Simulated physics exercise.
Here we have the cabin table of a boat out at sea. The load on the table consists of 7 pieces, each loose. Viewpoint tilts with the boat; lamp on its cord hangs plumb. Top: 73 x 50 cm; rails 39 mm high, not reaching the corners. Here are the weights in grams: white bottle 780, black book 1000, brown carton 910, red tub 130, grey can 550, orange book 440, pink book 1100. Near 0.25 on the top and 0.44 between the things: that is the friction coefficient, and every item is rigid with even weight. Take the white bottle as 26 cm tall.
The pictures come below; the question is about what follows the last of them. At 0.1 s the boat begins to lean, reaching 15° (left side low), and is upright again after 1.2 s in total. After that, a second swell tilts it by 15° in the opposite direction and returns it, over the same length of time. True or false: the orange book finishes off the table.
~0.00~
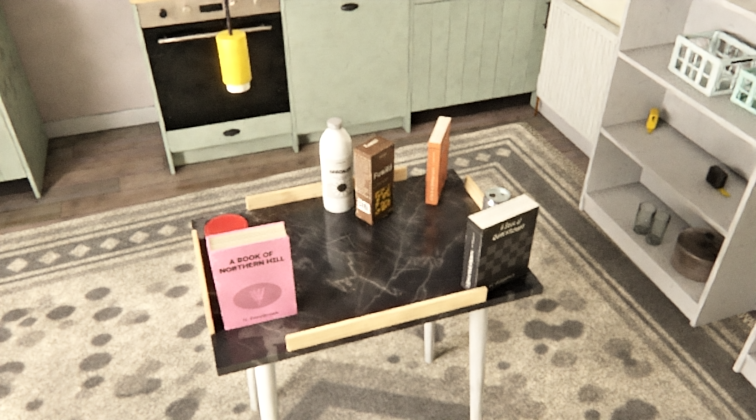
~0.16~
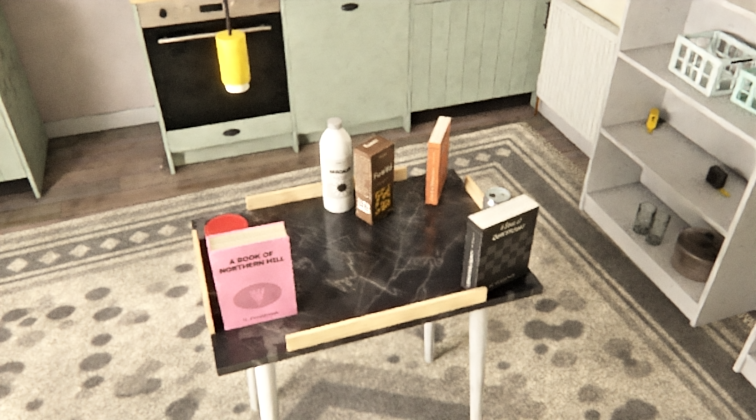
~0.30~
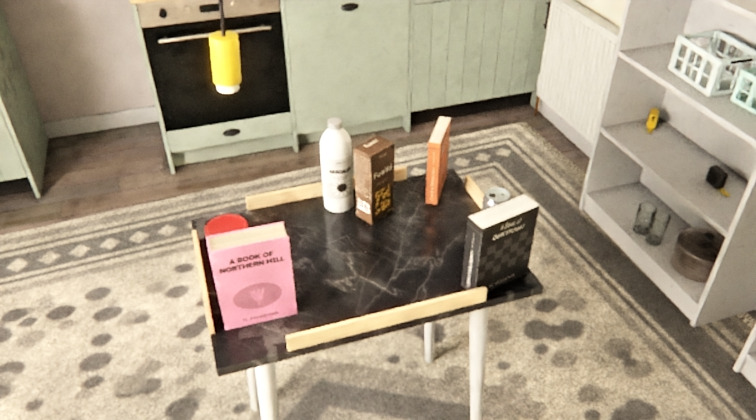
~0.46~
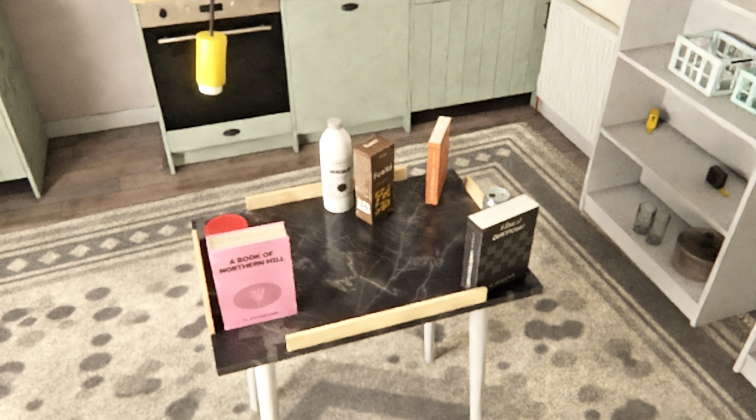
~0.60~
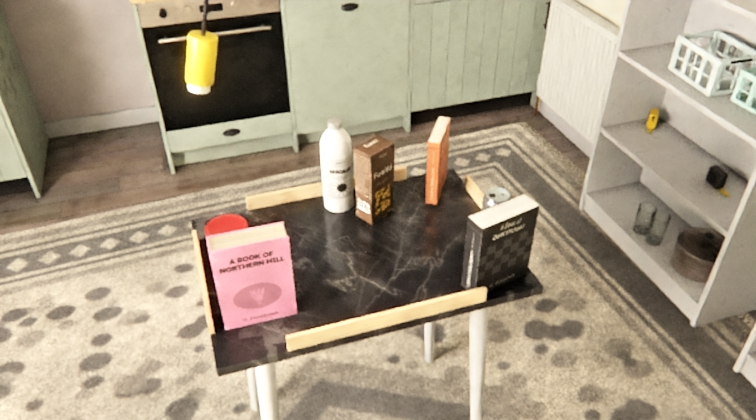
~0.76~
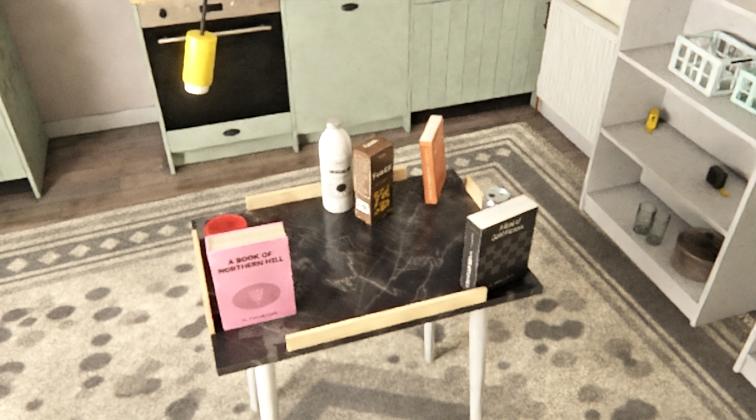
False.
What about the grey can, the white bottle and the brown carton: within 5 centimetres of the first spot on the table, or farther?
First, the grey can stays in its position; second, the white bottle stays in its position; third, the brown carton stays in its position.
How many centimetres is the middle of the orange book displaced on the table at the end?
It ends about 8 centimetres from where it started.
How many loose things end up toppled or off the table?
I get 1.
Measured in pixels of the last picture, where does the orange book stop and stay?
At pixel (415, 181) or so, give or take.
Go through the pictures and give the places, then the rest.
Boat level; orange book (438, 161); white bottle (337, 164), in the first picture.
Boat level; brown carton (375, 181), in the second picture.
Boat heeled 4°, left side down; pink book (254, 277), in the third picture.
Boat heeled 10°, left side down; white bottle (337, 164); black book (499, 247), in the fourth picture.
Boat heeled 14°, left side down; brown carton (375, 181), in the fifth picture.
Boat heeled 15°, left side down; orange book (434, 160) tipped 7° against what carries it, in the sixth picture.
Around 0.96 s, boat heeled 9°, left side down; orange book tipped 49° against what carries it near (410, 163).
Around 1.16 s, boat heeled 2°, left side down; orange book on its side near (394, 176).
Around 2.06 s, boat heeled 13°, right side down; orange book on its side near (405, 179).
Finally (3.0 s), on their side or leaning hard on the table, orange book; the other 6 still in place (within 5 cm). In the last view, orange book near (415, 181).
